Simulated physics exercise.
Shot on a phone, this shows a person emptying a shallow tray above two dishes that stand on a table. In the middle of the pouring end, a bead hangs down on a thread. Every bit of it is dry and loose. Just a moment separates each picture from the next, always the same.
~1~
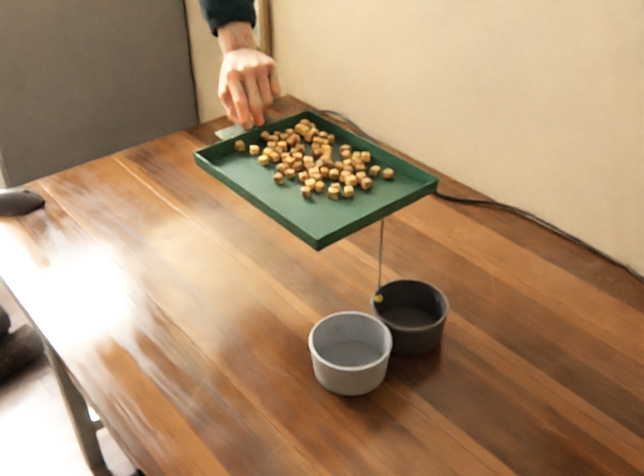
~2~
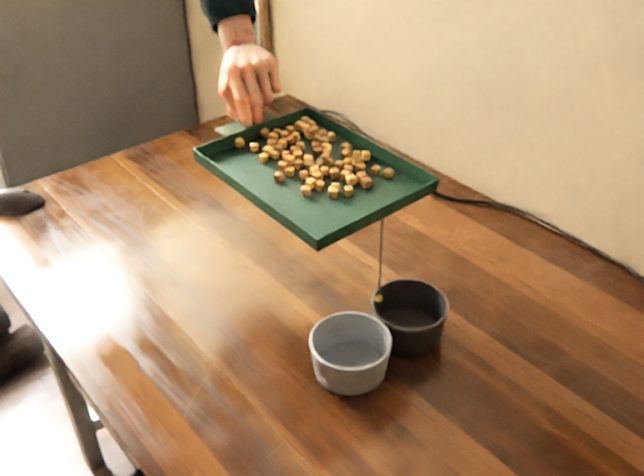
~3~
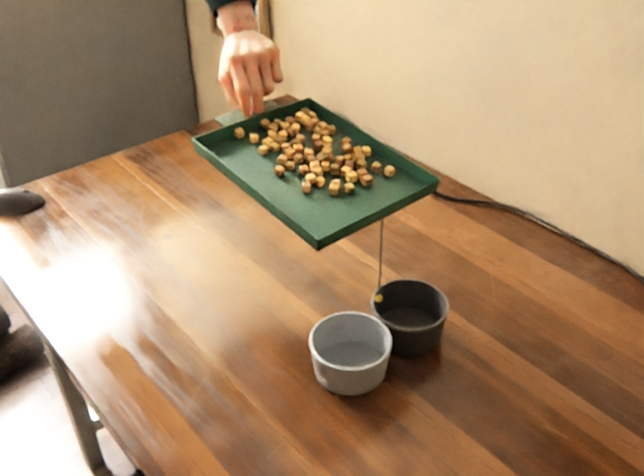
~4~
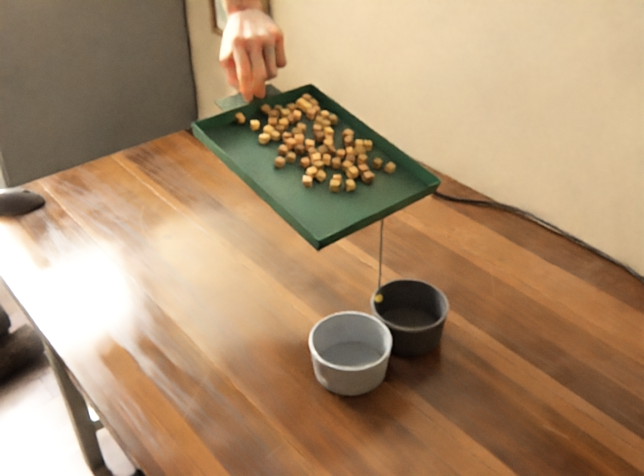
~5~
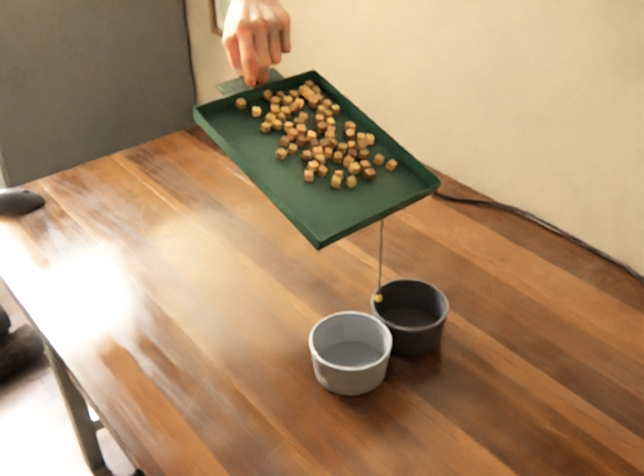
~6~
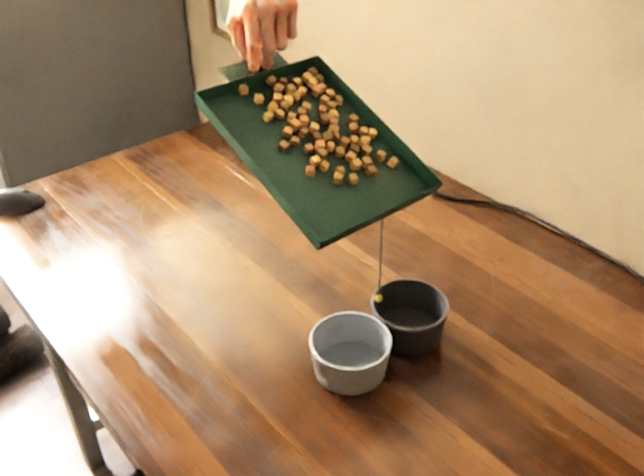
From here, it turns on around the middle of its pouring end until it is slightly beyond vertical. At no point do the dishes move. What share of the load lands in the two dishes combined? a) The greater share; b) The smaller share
b.
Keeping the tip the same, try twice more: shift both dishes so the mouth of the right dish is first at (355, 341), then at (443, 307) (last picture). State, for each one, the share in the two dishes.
I'd expect some 10 percent, and then some 70 percent.
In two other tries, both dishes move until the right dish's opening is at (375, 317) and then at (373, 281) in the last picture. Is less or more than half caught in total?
Well, the minor share the first time and the minor share the second time.
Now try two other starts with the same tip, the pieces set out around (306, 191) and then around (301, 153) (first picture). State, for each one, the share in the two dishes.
Close to 30 %, followed by close to 40 %.
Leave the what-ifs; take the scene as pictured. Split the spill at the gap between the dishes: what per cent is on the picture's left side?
Around 0 %.
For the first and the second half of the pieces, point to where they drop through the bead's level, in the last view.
First roughly (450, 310), then roughly (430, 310).
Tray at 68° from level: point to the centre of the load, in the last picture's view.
Near (410, 194).
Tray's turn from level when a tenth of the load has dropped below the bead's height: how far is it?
Close to 80° of tilt at that moment.
Shortly afterwards, tray tipped steeply; the bulk on the tray; a little in the air.
Next, tray tipped past a quarter turn; near half on the tray; only a few in the left dish; only a few in the right dish; near half outside both; only a few in the air.
Some moments later, tray tipped past a quarter turn; a little in the left dish; near a quarter in the right dish; the bulk outside both.
In the end, tray tipped past a quarter turn; a little in the left dish; near a quarter in the right dish; the bulk outside both.
